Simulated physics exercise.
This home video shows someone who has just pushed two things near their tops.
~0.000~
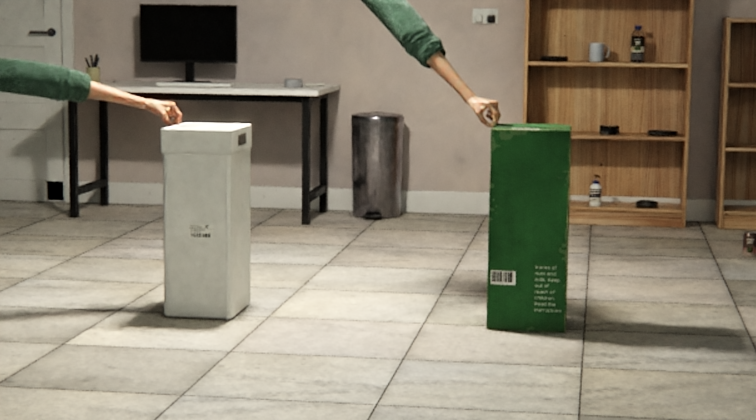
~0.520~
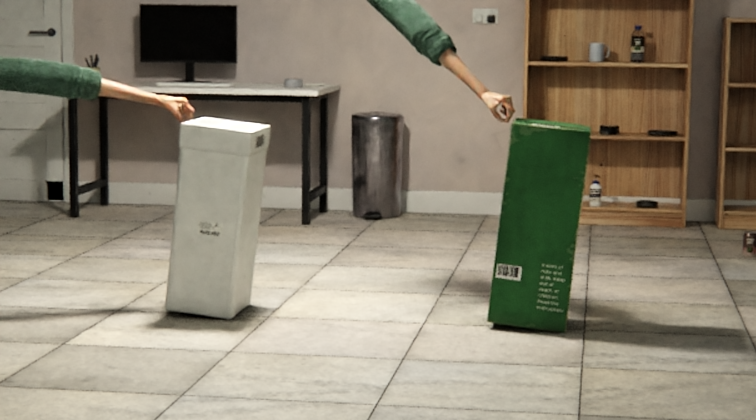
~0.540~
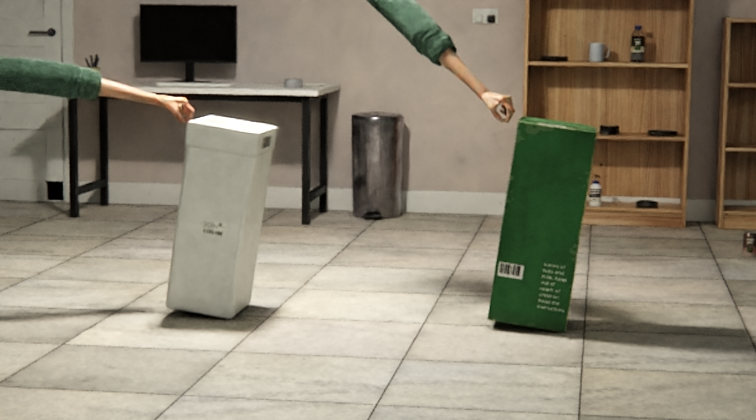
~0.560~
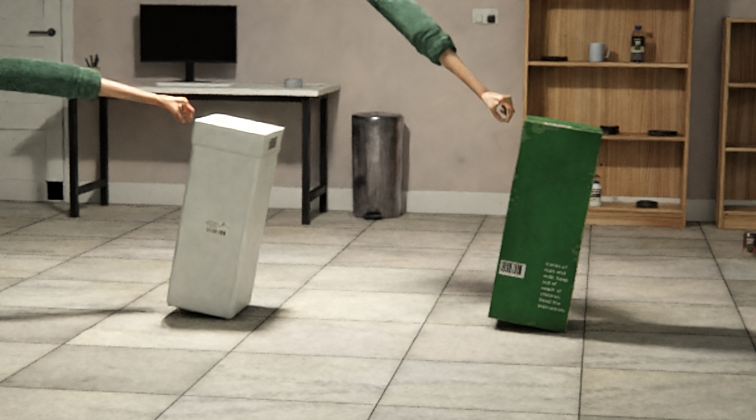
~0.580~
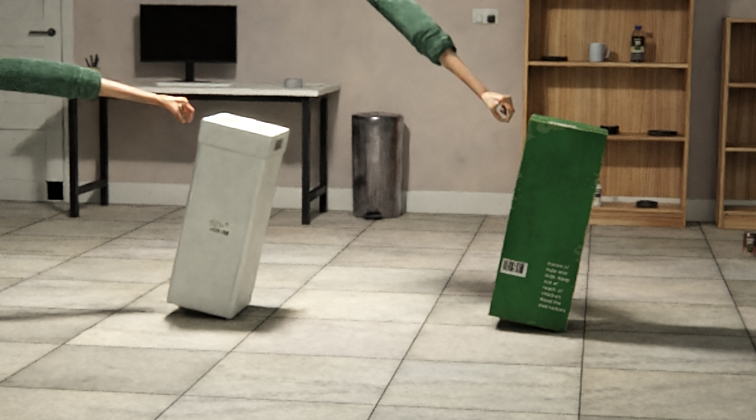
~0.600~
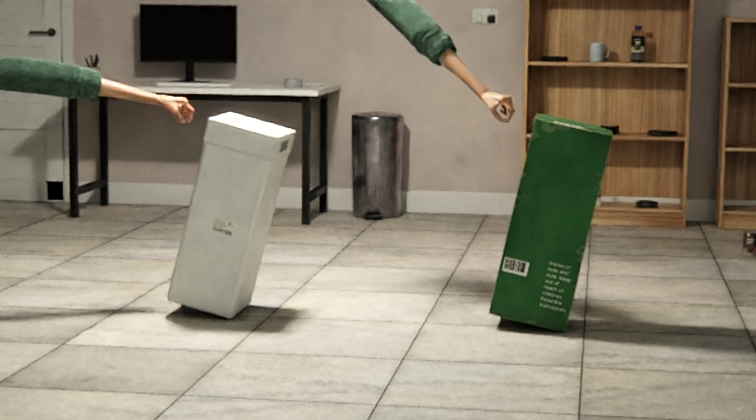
A white tote and a green parcel, both tall and standing on a tiled floor, leaned slowly to the right after two green-sleeved arms pushed them near their tops and the hands lost contact.
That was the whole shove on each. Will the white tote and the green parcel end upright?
The white tote fails to right itself. The green parcel fails to right itself.
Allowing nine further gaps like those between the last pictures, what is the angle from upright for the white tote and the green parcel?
Angles from vertical: 30° then 20°.
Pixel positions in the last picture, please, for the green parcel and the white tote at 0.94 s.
First (589, 222), then (290, 228).
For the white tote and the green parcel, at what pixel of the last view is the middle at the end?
Final spots: White tote at (336, 281), green parcel at (671, 291).
Around 0.94 s, white tote 50° off upright near (290, 228); green parcel 32° off upright near (589, 222).
Finally (1.8 s), the white tote falls over, near (336, 282); the green parcel falls over, near (671, 291).
